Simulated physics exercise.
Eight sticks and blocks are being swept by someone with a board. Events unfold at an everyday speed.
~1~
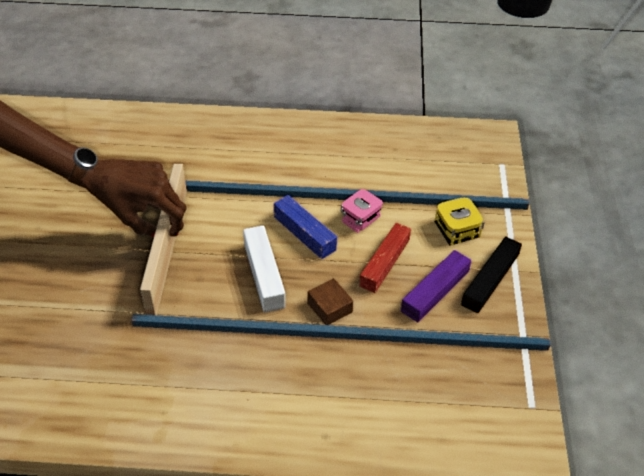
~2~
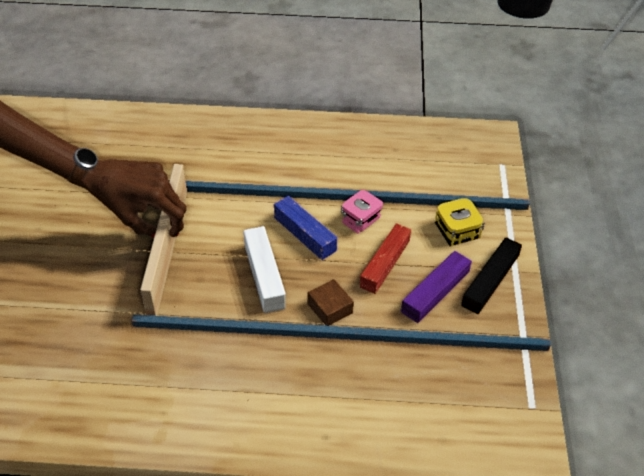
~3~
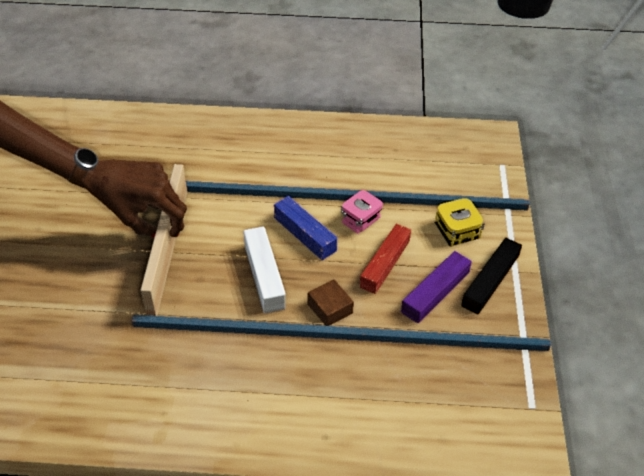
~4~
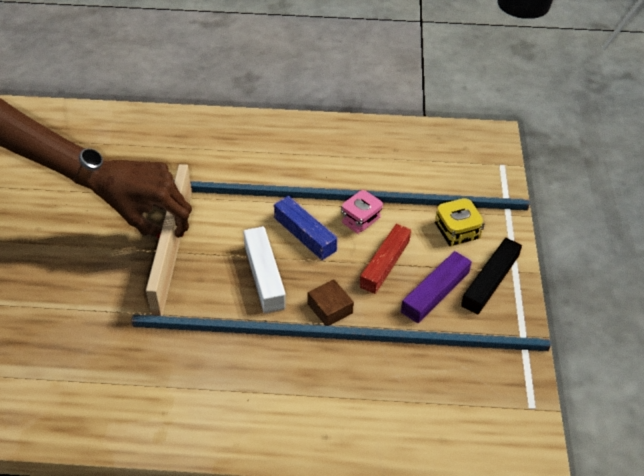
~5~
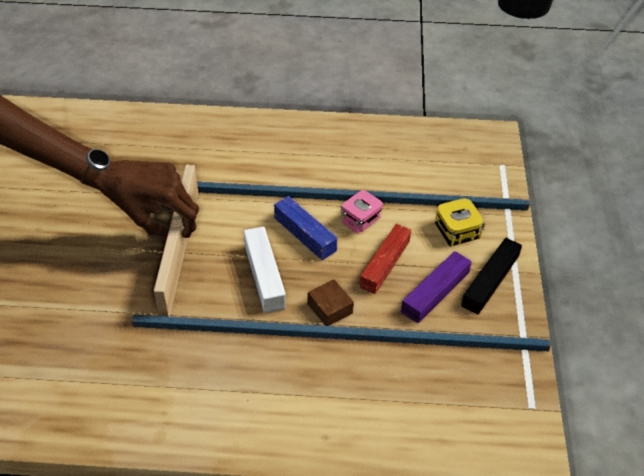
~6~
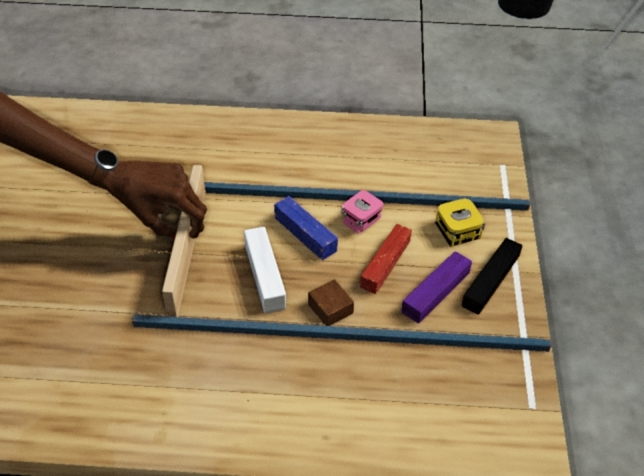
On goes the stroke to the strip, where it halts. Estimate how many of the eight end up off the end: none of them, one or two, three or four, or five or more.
Honestly, a big bunch falls - five or more of them.
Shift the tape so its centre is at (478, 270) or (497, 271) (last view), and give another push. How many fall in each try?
That would be 3, then 4.
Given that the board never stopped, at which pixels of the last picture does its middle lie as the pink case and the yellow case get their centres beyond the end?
The middle is at (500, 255) when it's the pink case, and at (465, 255) when it's the yellow case.
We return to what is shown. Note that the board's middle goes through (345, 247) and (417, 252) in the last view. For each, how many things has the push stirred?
It comes to 5 for the first spot, 8 for the other.
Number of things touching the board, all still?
At rest, 2 are in contact.
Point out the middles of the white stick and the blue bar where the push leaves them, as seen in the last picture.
The white stick finishes at (531, 286); the blue bar finishes at (537, 238).
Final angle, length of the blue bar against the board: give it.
Roughly 25 degrees.
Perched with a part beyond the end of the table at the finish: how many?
1.
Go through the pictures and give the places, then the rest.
Black stick (492, 274); yellow case (459, 221); purple stick (437, 285); board (165, 237); tape (515, 271), in the first frame.
Yellow case (459, 222); pink case (362, 212), in the second frame.
Purple stick (437, 286); blue bar (305, 228), in the third frame.
Black stick (492, 275); red bar (386, 258), in the fourth frame.
Yellow case (459, 222); board (178, 238), in the fifth frame.
Black stick (493, 275); yellow case (459, 223); purple stick (437, 286); board (186, 239); tape (516, 272), in the sixth frame.
Soon after, none off yet; black stick at rest near (493, 275); yellow case at rest near (459, 223); purple stick at rest near (437, 286).
Then, none off yet; black stick at rest near (494, 275); yellow case at rest near (461, 223); purple stick moved a little near (457, 288).
Further on, none off yet; black stick on its side near (564, 312); yellow case moved well along near (535, 233); purple stick moved about its own width near (542, 299).
At rest, the number that fall off is five or more; fallen, brown block, pink case, red bar, purple stick, yellow case and black stick.
